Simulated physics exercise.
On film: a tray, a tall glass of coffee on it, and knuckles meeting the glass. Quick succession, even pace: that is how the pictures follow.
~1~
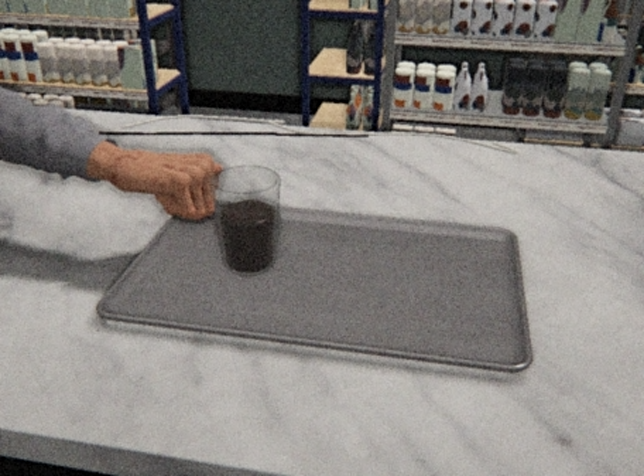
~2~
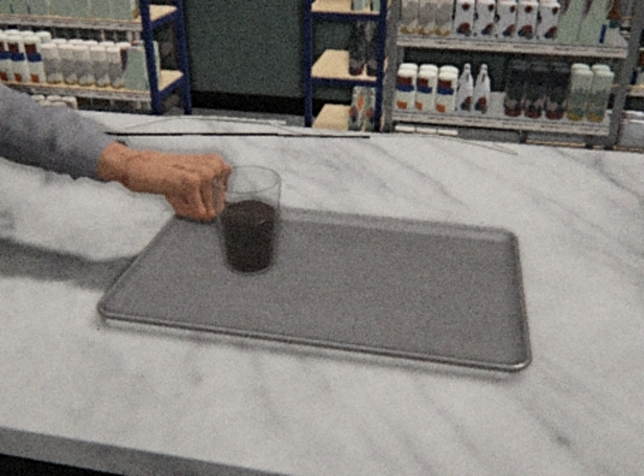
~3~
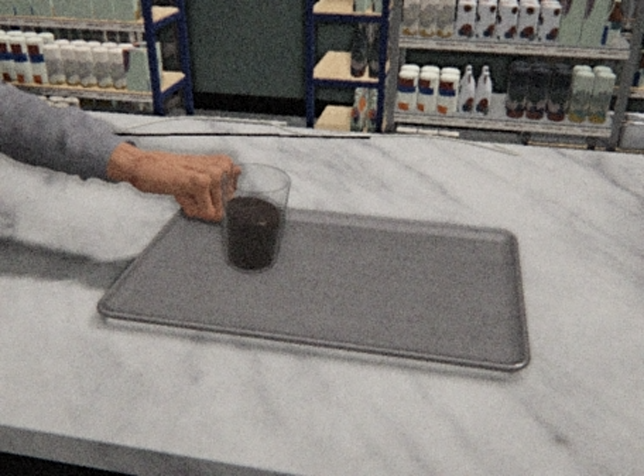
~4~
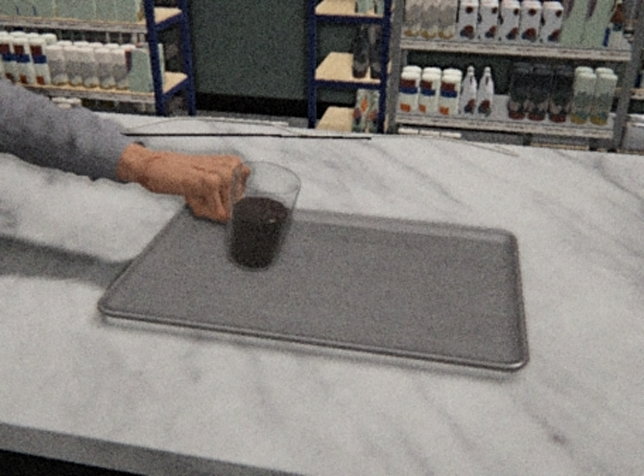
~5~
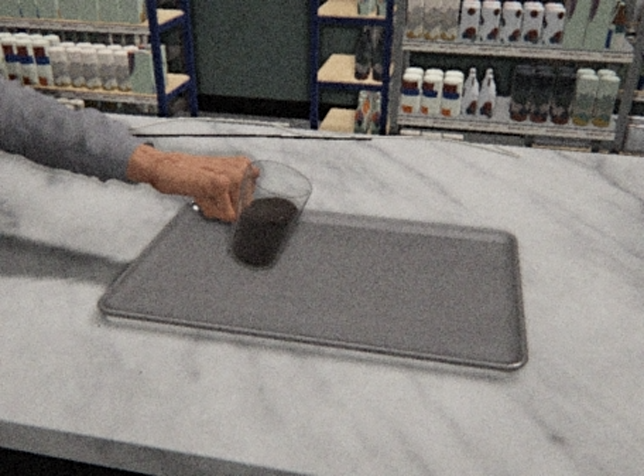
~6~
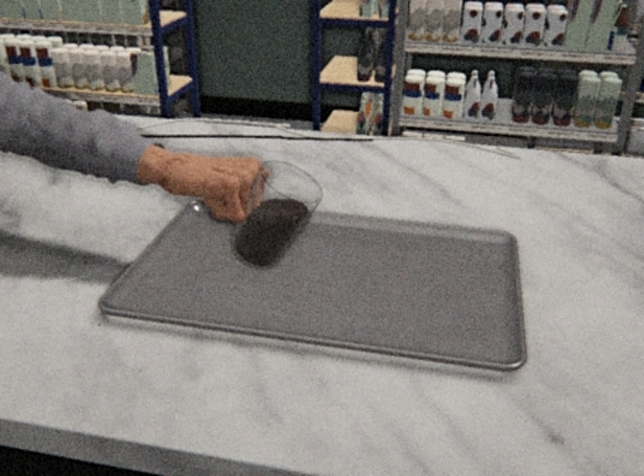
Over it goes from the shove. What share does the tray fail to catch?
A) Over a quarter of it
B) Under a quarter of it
Over a quarter of it.
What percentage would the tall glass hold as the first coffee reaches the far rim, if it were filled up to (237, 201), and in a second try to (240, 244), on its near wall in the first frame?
50 % and 45 %.
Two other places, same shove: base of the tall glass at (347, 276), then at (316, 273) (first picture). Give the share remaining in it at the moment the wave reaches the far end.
Note: Case one near 85 in a hundred, case two near 80 in a hundred.
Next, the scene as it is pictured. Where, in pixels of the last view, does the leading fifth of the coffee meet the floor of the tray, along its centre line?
At about (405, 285).
A moment on, the tall glass is falling and 100 per cent is in the glass, 0 on the tray and 0 above or beyond its rim.
Next, the tall glass lies on its side and 97 per cent is in the glass, 1 on the tray and 2 above or beyond its rim.
Then the tall glass lies on its side and 49 per cent is in the glass, 43 on the tray and 8 above or beyond its rim.
Later the tall glass lies on its side and 22 per cent is in the glass, 40 on the tray and 38 above or beyond its rim.
In the end 55 per cent is held by tray and glass, 45 is off the tray.
